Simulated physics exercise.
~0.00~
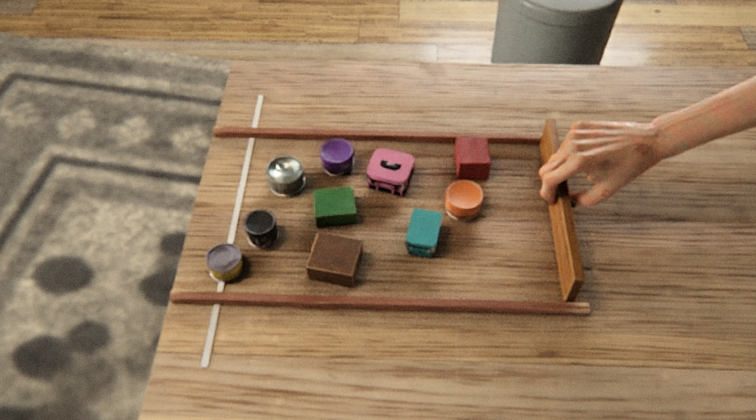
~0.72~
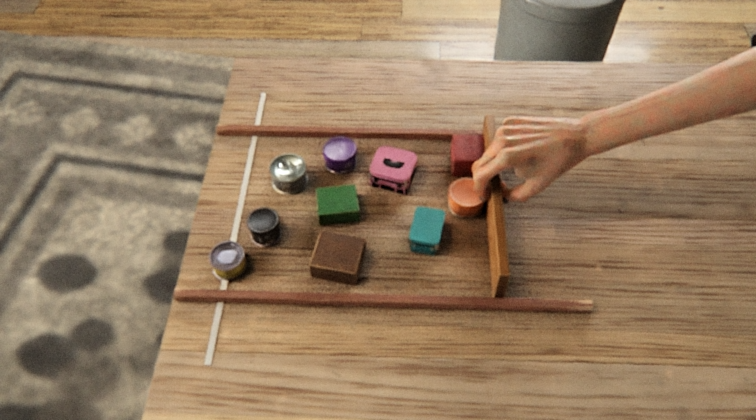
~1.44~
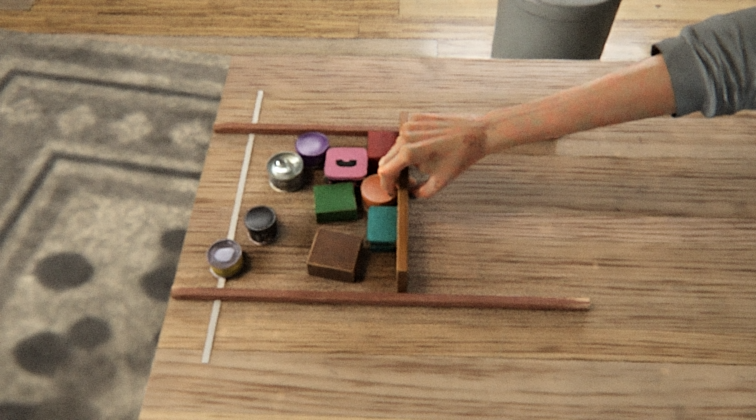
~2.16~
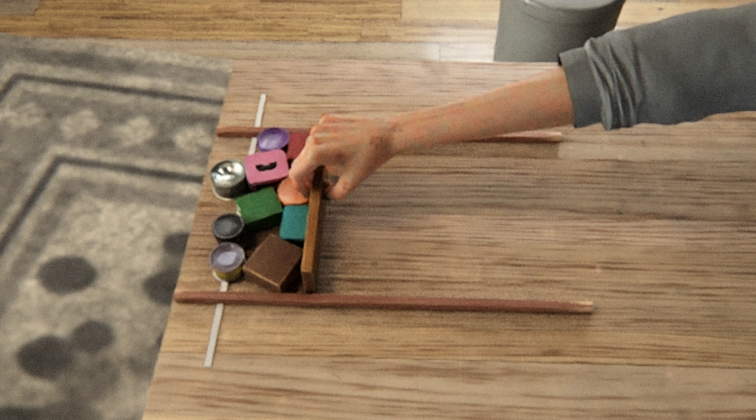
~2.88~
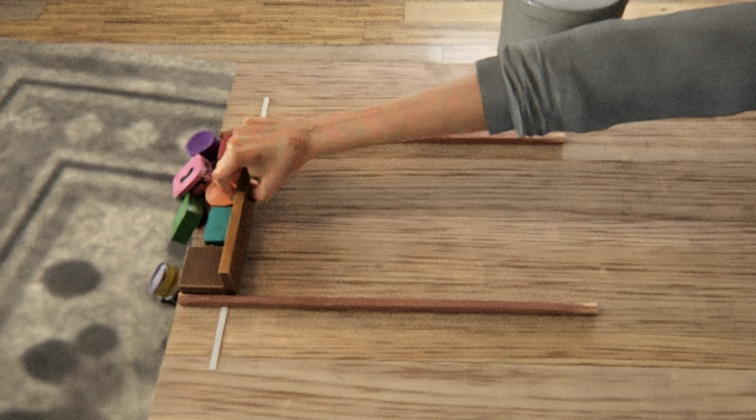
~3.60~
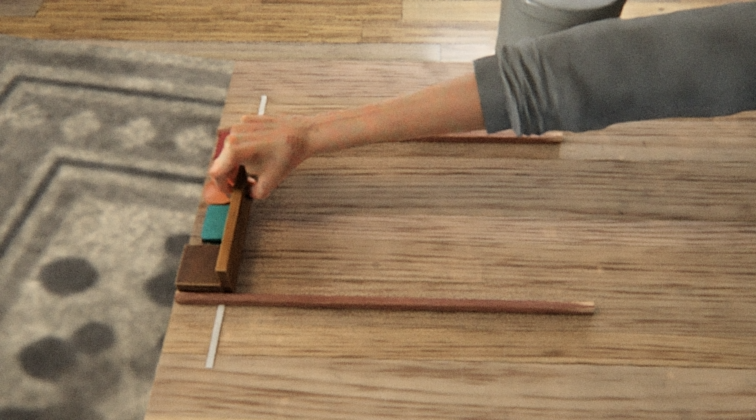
A wooden board, gripped by a hand reaching in from the right, stands upright between two reddish rails on a wooden table seen from above, with a patterned rug at the left. Scattered ahead of it are red, green, brown and teal blocks, a pink case, and orange, purple, grey, black and yellowish round containers. The hand pushes the board left, gathering the red block and orange pot, then the others. The crowded cluster crosses the pale tape, and pieces tip over the left edge. The board stops near the tape, leaving the red, orange, teal and brown pieces at the edge.
